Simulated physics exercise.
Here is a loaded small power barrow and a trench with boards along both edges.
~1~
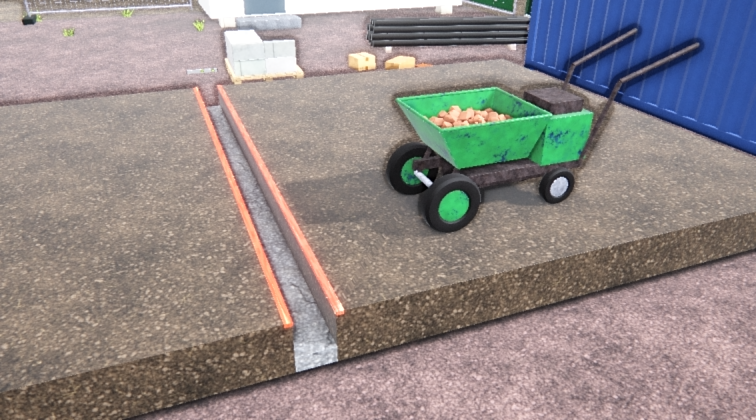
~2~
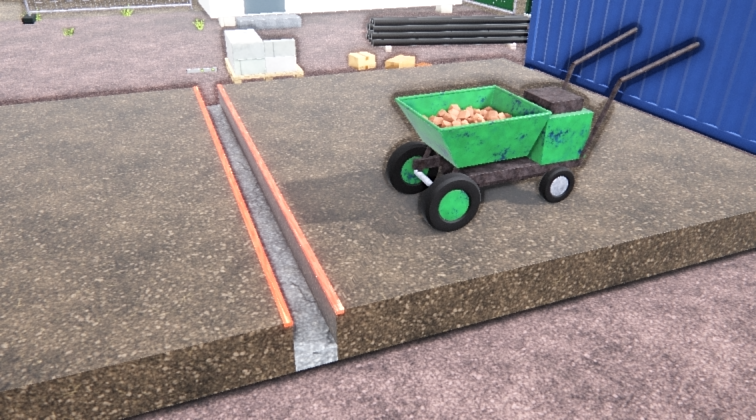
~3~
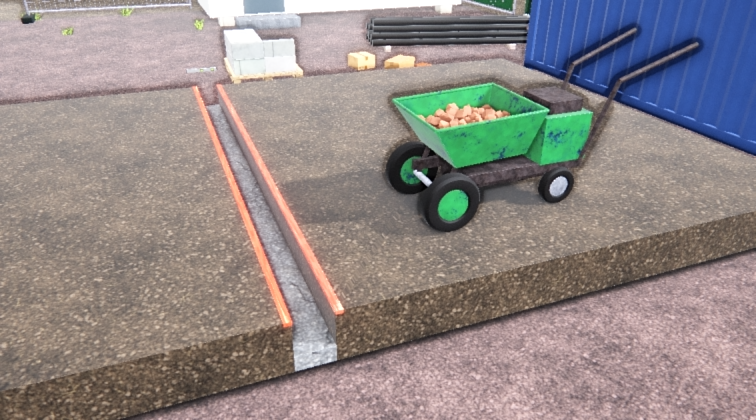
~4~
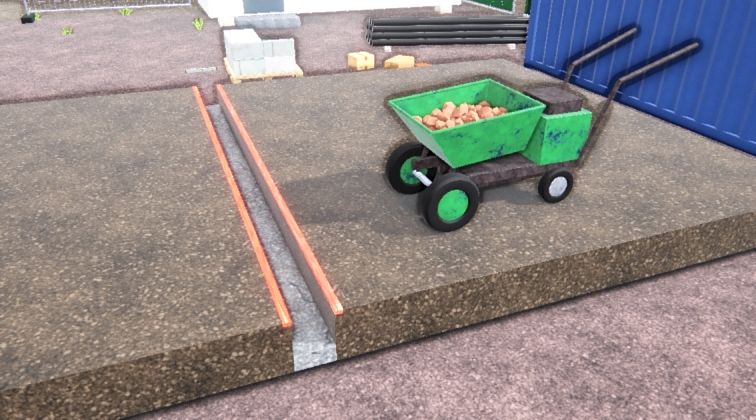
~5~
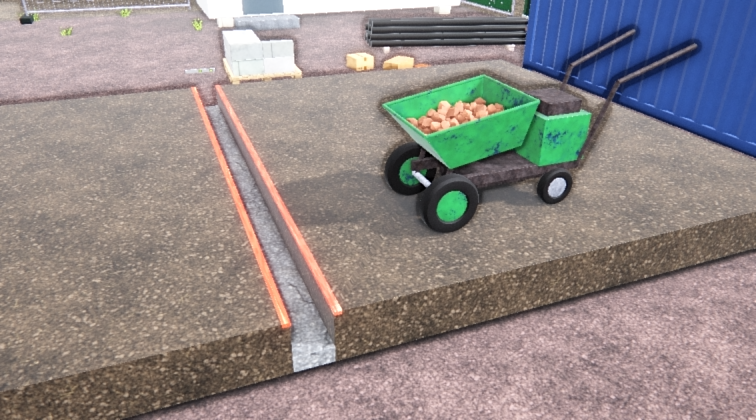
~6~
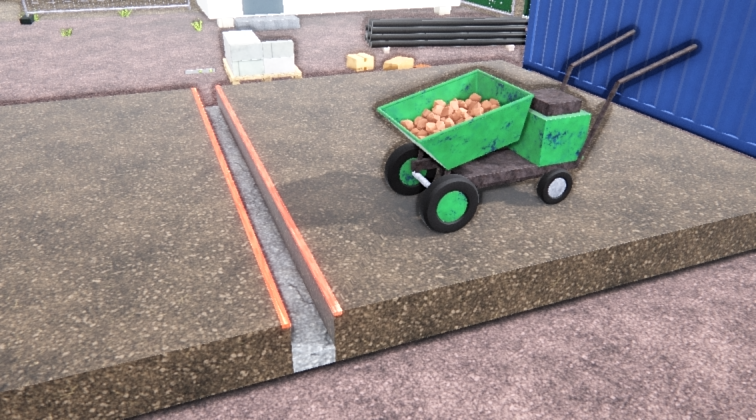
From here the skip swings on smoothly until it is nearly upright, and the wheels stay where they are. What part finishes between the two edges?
Between the edges lies under half of the load.
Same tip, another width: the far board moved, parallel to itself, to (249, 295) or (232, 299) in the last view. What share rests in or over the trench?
In turn 10 and 10 in a hundred.
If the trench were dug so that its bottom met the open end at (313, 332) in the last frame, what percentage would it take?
Roughly 10 in a hundred.
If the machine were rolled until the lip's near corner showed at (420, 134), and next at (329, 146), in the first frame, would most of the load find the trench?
The first try: Less than half. The second: Below a half.
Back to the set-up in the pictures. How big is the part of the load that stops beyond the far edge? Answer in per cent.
About 0 per cent.
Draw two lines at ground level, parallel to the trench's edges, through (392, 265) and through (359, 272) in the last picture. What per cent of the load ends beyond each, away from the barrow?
About 70 and 40 per cent.
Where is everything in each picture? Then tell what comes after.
Lip of the skip at (441, 131), level; top of the load at (471, 124), lumps of rubble; first edge of the trench at (323, 279); far edge at (275, 290), the trench under half as wide as the skip, and about as deep as wide, in the first frame.
Lip of the skip at (440, 130), level; top of the load at (470, 123), in the second frame.
Lip of the skip at (437, 132), tipped barely; top of the load at (468, 122), in the third frame.
Lip of the skip at (432, 134), tipped a little; top of the load at (475, 122), in the fourth frame.
Lip of the skip at (426, 137), tipped a little; top of the load at (476, 117), in the fifth frame.
Lip of the skip at (419, 142), tipped a little; top of the load at (471, 114); first edge of the trench at (321, 280); far edge at (273, 290), in the sixth frame.
Soon, skip tipped well over; all in the skip.
A while on, skip tipped steeply; nearly all in the skip; a stray few short of the trench; a stray few falling.
Towards the end, skip tipped right over; about half in the skip; about half short of the trench; a small part in or heaped over the trench; a stray few falling.
Finally, skip tipped right over; about a quarter in the skip; about two thirds short of the trench; a small part in or heaped over the trench; none beyond it.
